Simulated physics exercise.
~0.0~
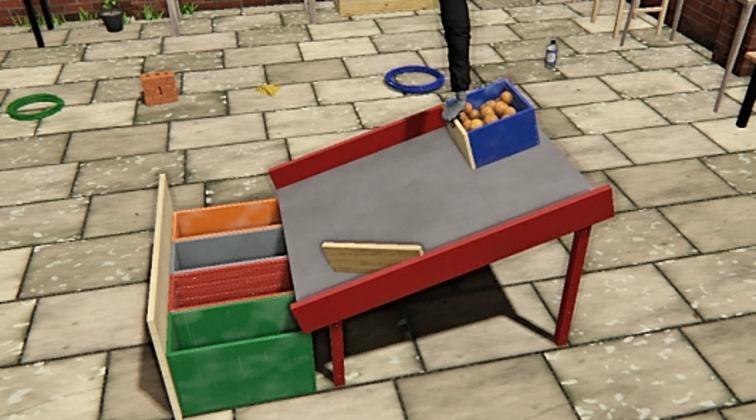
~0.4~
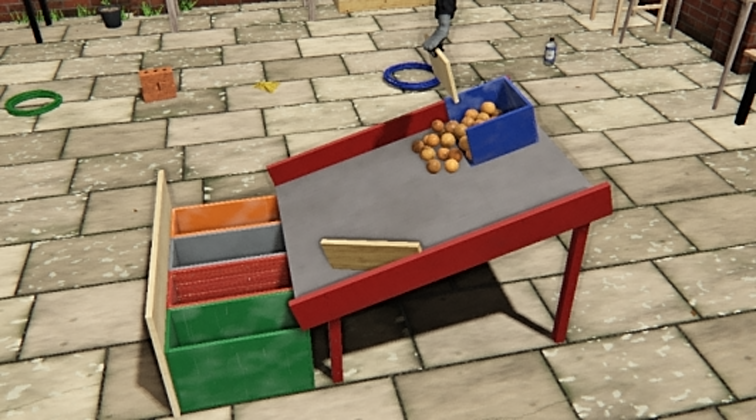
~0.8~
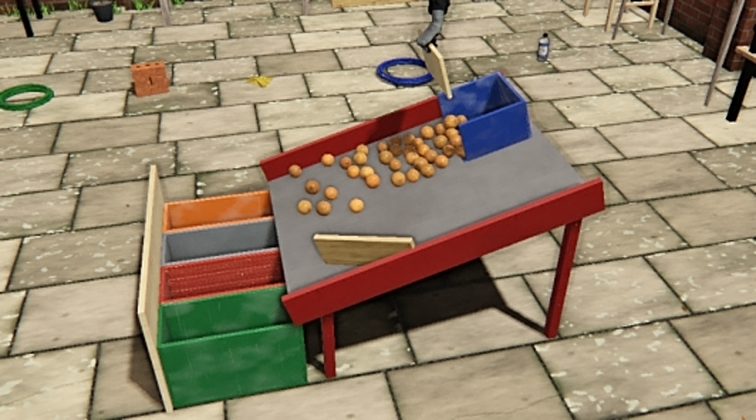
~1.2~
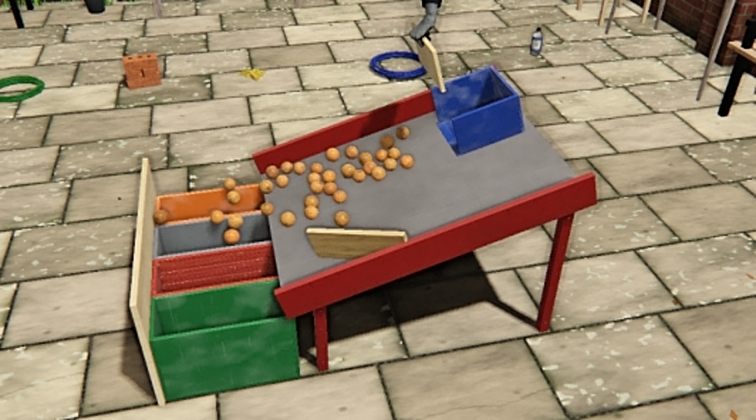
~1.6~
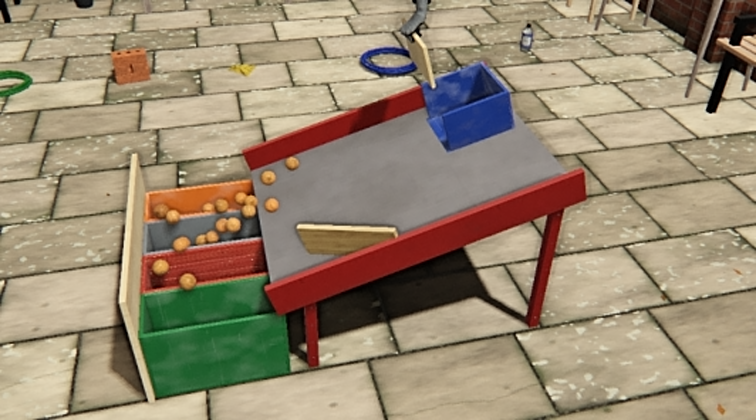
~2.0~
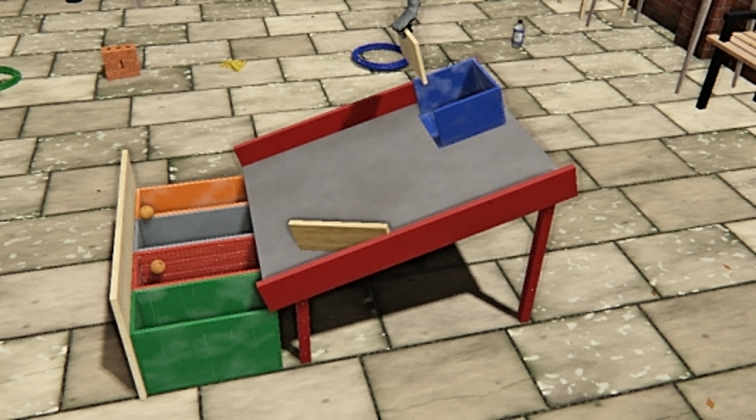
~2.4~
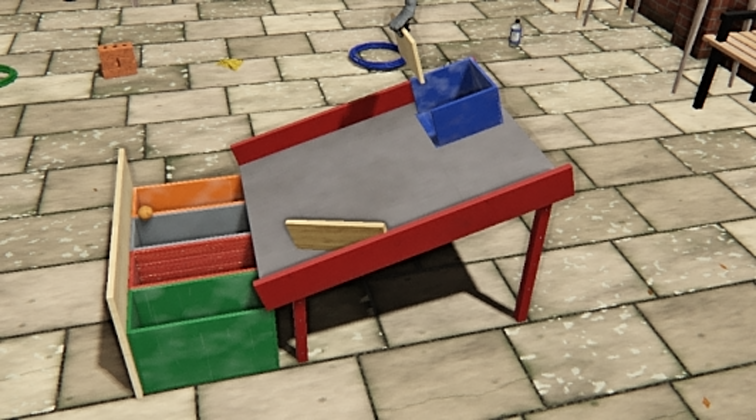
The clip shows a robotic arm lifting a board from a blue pen atop a sloping table, releasing a pile of orange-brown balls that roll down to the left, past an angled board, and drop mostly into grey and orange containers, leaving the slope empty.
